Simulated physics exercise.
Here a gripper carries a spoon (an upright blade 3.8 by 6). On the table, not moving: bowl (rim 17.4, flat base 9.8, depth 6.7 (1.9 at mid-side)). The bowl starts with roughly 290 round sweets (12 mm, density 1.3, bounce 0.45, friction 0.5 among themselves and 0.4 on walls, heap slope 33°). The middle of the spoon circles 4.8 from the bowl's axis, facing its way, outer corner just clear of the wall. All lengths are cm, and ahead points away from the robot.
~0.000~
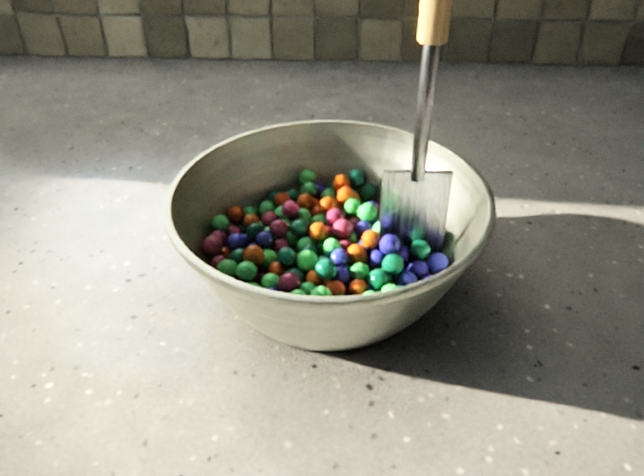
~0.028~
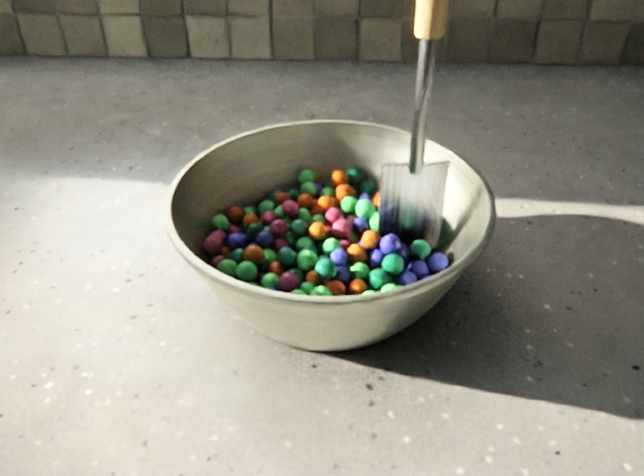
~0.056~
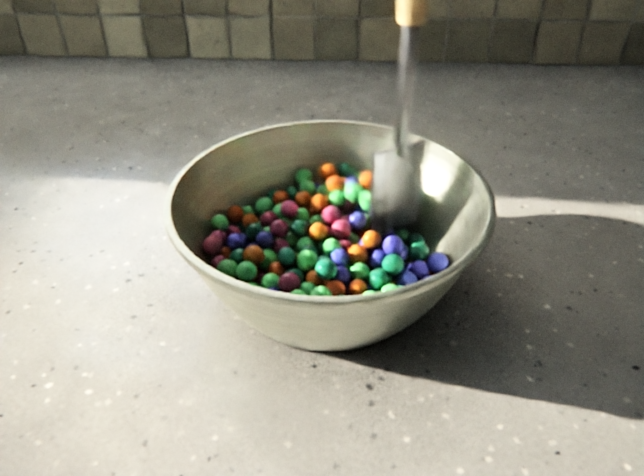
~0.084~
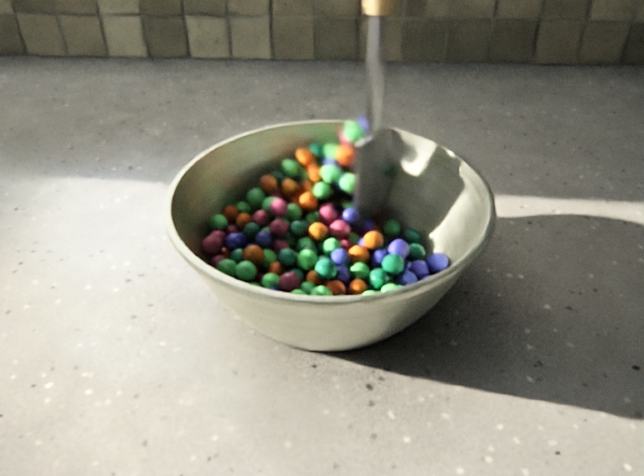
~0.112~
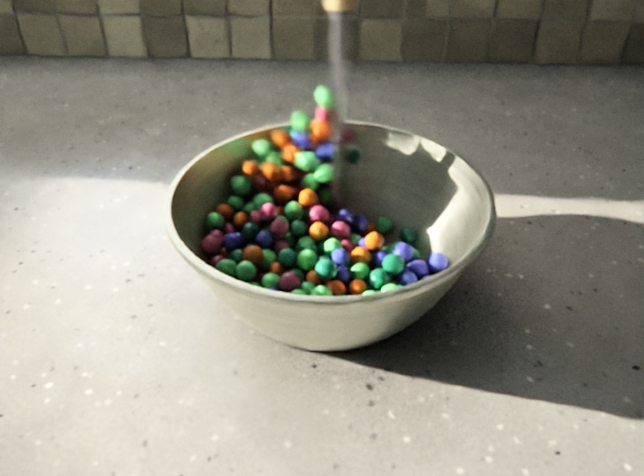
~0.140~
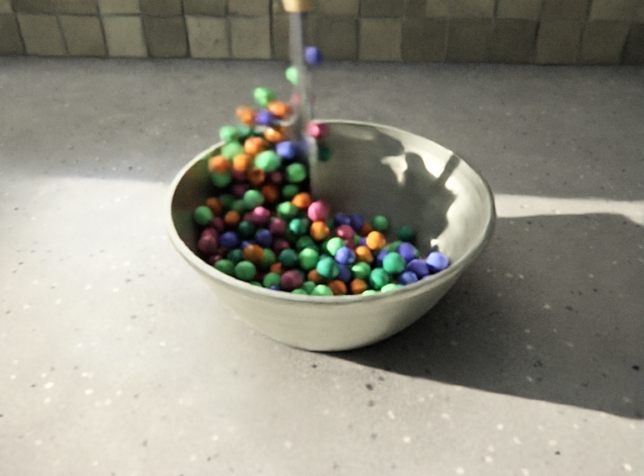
Grey bowl of small colourful balls on a speckled counter, a wooden-handled flat blade sweeping leftward, heaping and flinging balls upward.
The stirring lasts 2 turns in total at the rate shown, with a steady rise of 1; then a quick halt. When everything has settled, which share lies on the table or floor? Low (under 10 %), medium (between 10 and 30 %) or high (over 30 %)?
Share on the table or floor: High (over 30 %).
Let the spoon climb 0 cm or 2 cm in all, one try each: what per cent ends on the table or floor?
Some 45 and 25 per cent.
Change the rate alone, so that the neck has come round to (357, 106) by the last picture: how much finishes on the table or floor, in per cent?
Some 20 per cent.
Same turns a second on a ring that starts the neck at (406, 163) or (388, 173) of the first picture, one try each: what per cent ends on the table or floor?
About 35 and 15 per cent.
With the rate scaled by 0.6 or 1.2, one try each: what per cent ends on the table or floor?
Some 20 and 40 per cent.
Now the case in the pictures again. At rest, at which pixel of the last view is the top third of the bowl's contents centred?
At about (347, 235).
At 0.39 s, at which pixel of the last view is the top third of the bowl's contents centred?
Around (425, 219).
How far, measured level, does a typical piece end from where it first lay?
Roughly 10 cm.
After 0.39 s, 348° round, highest piece 10 above the table; 231 in the bowl, 33 on the table or floor, 27 in flight or on the tool.
After 0.64 s, 223° round, highest piece 9 above the table; 194 in the bowl, 83 on the table or floor, 14 in flight or on the tool.
After 0.97 s, 0° round, highest piece 5 above the table; 183 in the bowl, 108 on the table or floor.
After 1.67 s, 0° round, highest piece 5 above the table; 183 in the bowl, 108 on the table or floor.
In the end, 183 in the bowl, 108 on the table or floor. That is 37 % on the table or floor.
